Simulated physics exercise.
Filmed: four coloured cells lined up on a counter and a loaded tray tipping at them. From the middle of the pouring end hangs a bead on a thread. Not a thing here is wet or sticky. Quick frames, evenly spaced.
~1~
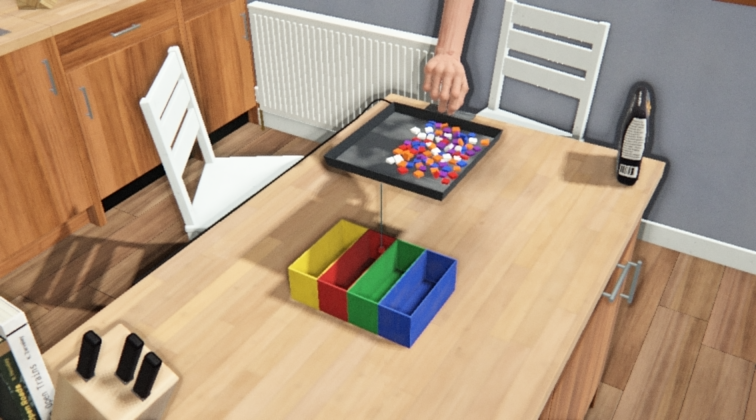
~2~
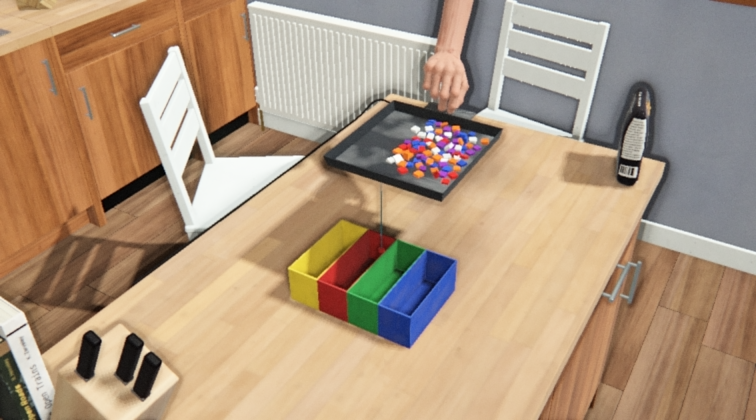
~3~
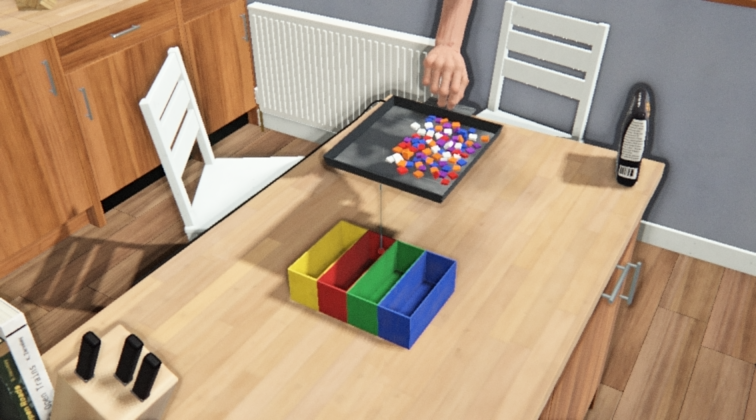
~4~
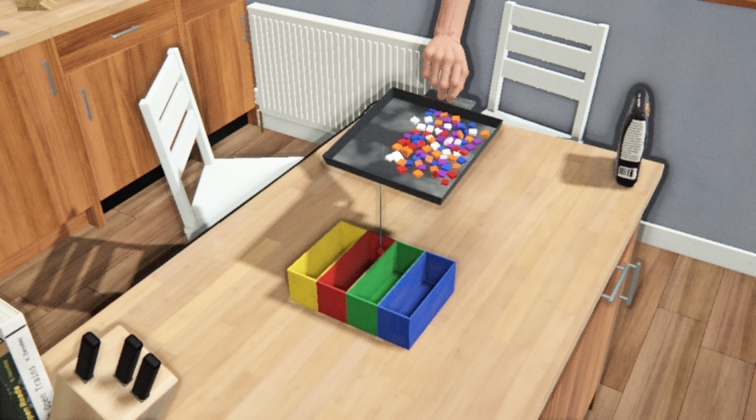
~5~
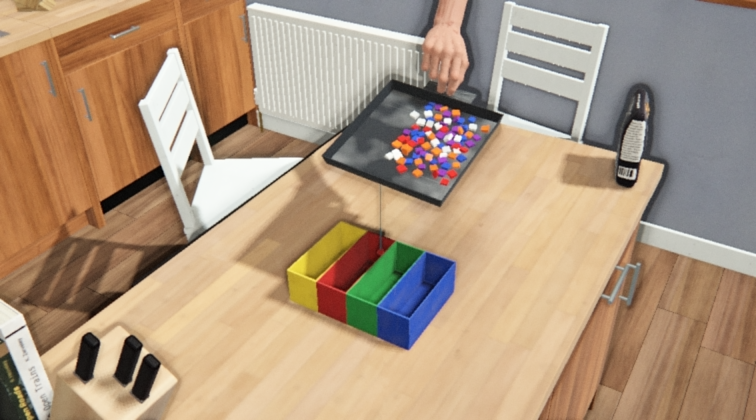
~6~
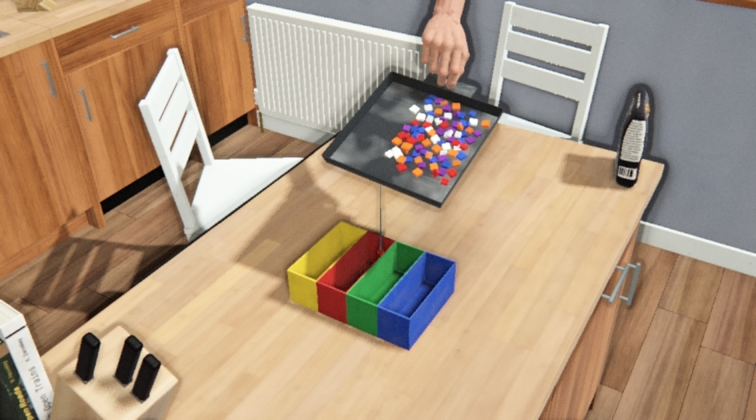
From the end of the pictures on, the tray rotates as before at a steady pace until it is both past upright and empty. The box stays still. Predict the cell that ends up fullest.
I would say the blue cell.
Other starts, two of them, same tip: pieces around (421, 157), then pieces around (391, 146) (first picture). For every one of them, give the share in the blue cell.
First case: Around 60 %; second case: Around 50 %.
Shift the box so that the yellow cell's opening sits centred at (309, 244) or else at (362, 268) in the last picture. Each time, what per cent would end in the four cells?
Result, in turn: 30 %, 100 %.
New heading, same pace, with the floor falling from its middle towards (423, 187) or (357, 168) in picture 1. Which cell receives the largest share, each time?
Case 1 goes to blue, case 2 to the yellow one.
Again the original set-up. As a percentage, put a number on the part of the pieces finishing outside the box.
Around 20 in a hundred.
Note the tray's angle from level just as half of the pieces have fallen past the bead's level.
Around 110 degrees of turn.
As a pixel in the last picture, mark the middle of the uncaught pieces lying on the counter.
Near (461, 338).
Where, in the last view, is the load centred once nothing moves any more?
Around (419, 315).
Soon, tray tipped steeply; nearly all on the tray; a stray few falling or outside the box.
A while on, tray tipped right over; about two thirds on the tray; a small part in the blue cell; a stray few in the green cell; about a quarter falling or outside the box.
Towards the end, tray tipped past a quarter turn; about two thirds in the blue cell; a small part in the green cell; about a quarter falling or outside the box.
Finally, tray tipped past a quarter turn; about two thirds in the blue cell; a small part in the green cell; none in the red cell; none in the yellow cell; about a quarter outside the box.
